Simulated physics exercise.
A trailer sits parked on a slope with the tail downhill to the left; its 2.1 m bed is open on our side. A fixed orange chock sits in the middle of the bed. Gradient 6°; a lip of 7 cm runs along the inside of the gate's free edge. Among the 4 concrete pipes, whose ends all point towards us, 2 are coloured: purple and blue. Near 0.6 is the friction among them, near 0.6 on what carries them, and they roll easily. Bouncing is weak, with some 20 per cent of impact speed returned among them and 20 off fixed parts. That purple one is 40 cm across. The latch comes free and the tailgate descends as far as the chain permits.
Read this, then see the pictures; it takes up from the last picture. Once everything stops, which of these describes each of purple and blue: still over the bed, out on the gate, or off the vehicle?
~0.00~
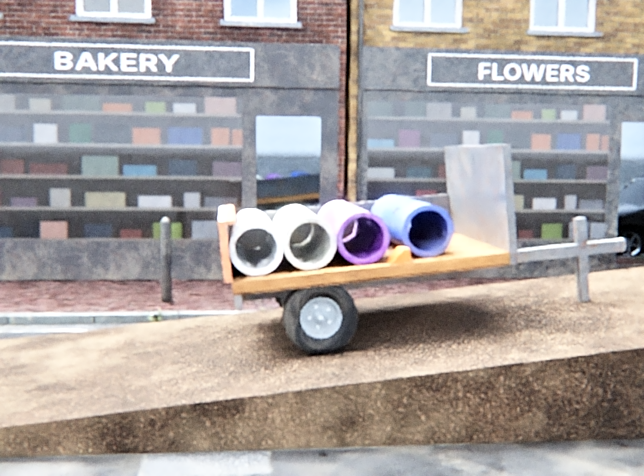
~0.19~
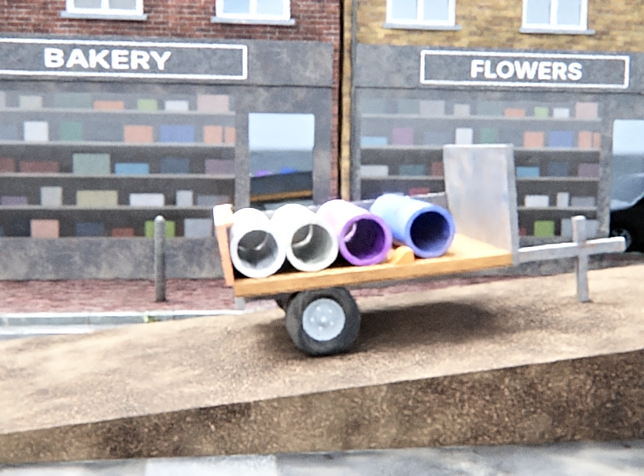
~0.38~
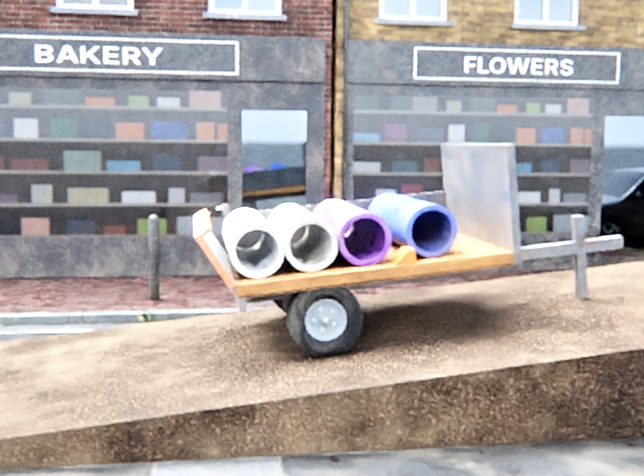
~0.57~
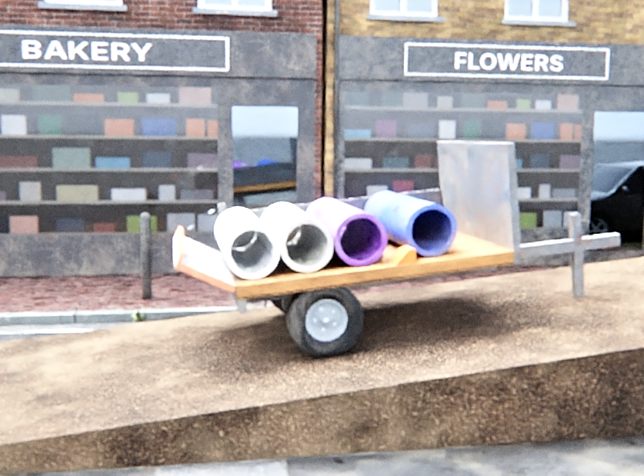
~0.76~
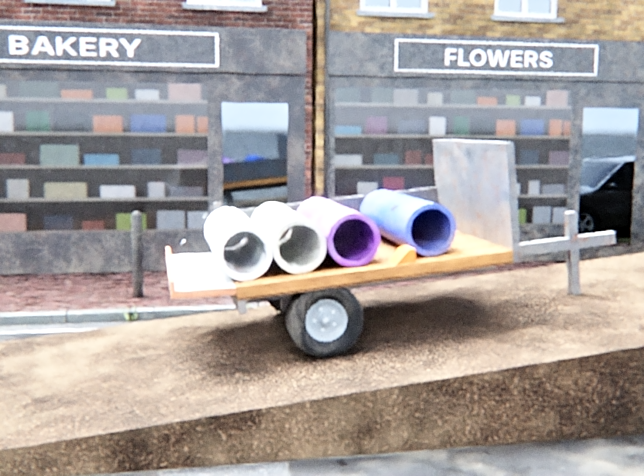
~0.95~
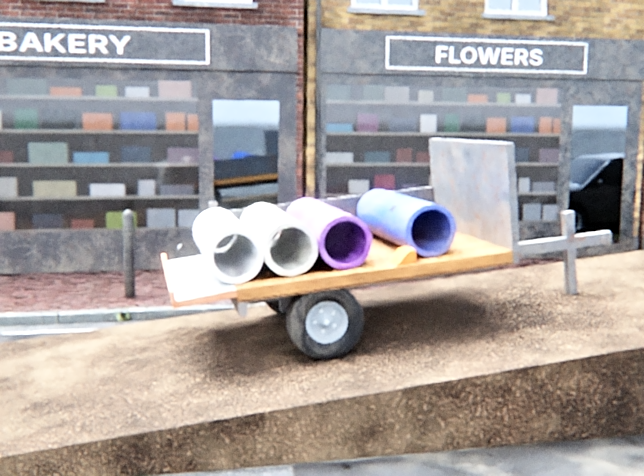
Once it all stops: Purple - still over the bed, blue - still over the bed.
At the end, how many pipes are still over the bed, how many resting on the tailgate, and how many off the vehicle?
The numbers run 3, 1, 0 in that sequence.
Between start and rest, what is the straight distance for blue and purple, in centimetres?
Blue shifts 0 while purple shifts 50.
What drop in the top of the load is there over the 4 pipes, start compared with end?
About 0 cm.
Then, 1.2 s in, purple is on the bed, 75 cm short of the hinge, rolling left; blue is on the bed, 150 cm short of the hinge; 0 of 4 are out.
Then, 1.4 s in, purple is on the bed, 60 cm short of the hinge, rolling left; still the same for blue; 0 of 4 are out.
Then, 1.7 s in, purple is on the bed, 50 cm short of the hinge; still the same for blue; 0 of 4 are out.
In the end (1.9 s), purple is on the bed, 50 cm short of the hinge; blue is on the bed, 150 cm short of the hinge; 0 of 4 are out.
